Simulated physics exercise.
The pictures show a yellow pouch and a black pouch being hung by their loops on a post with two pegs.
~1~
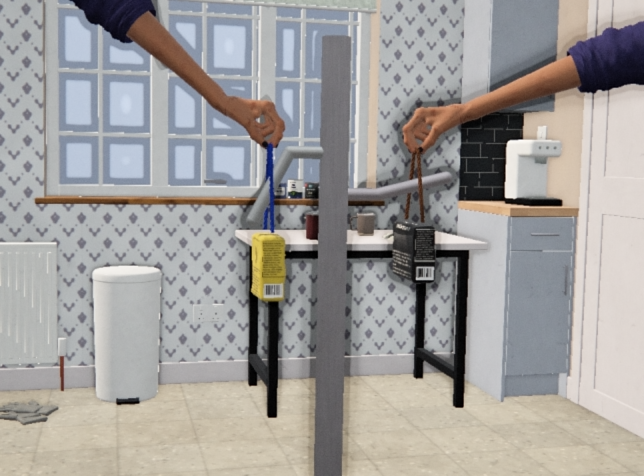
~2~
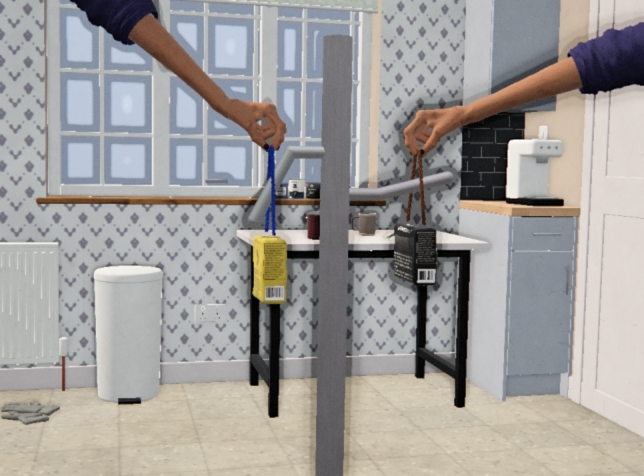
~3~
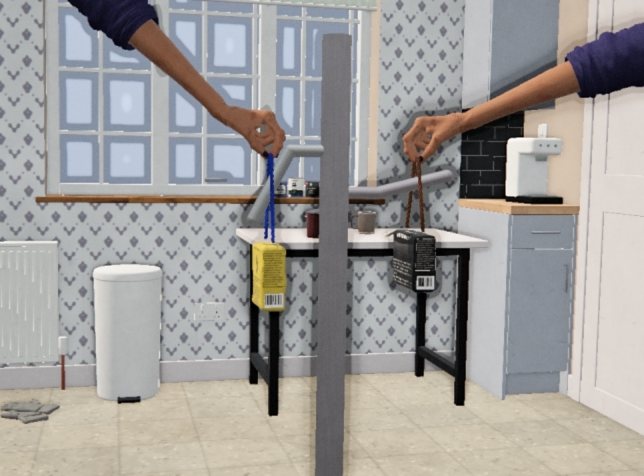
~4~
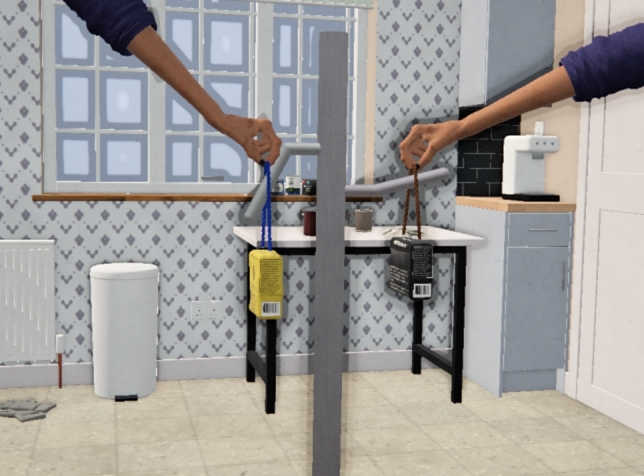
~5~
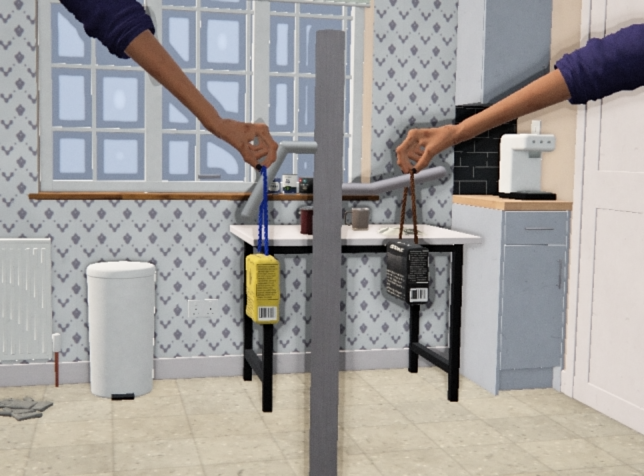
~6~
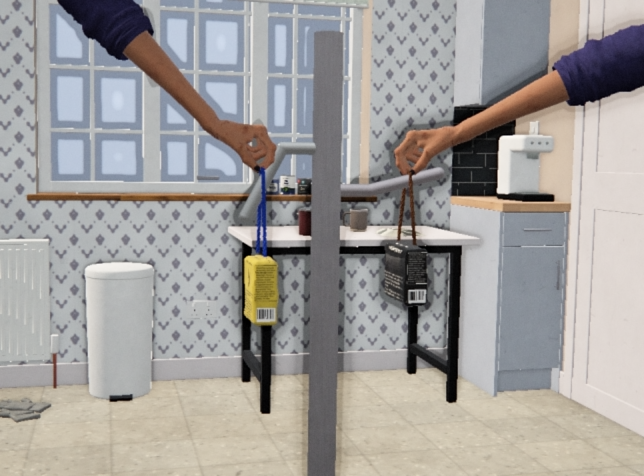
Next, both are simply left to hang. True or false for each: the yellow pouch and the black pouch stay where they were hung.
Yellow pouch - false. Black pouch - true.
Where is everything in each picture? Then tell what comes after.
Yellow pouch (268, 266); black pouch (414, 251); left peg tip (253, 220); right peg tip (446, 178), in the first frame.
Yellow pouch (269, 269); black pouch (415, 253), in the second frame.
Yellow pouch (269, 276); black pouch (414, 260), in the third frame.
Yellow pouch (266, 284); black pouch (411, 268), in the fourth frame.
Yellow pouch (262, 288); black pouch (407, 272), in the fifth frame.
Yellow pouch (261, 290); black pouch (406, 273); left peg tip (245, 216), sloping steeply down; right peg tip (439, 173), pointing up, in the sixth frame.
Then, 0.42 s after the last picture, yellow pouch on the floor; black pouch hanging near (403, 276).
Then, 0.68 s after the last picture, yellow pouch on the floor; black pouch hanging near (400, 276).
At rest, yellow pouch on the floor; black pouch hanging near (398, 276). The yellow pouch comes down and the black pouch stays hanging.
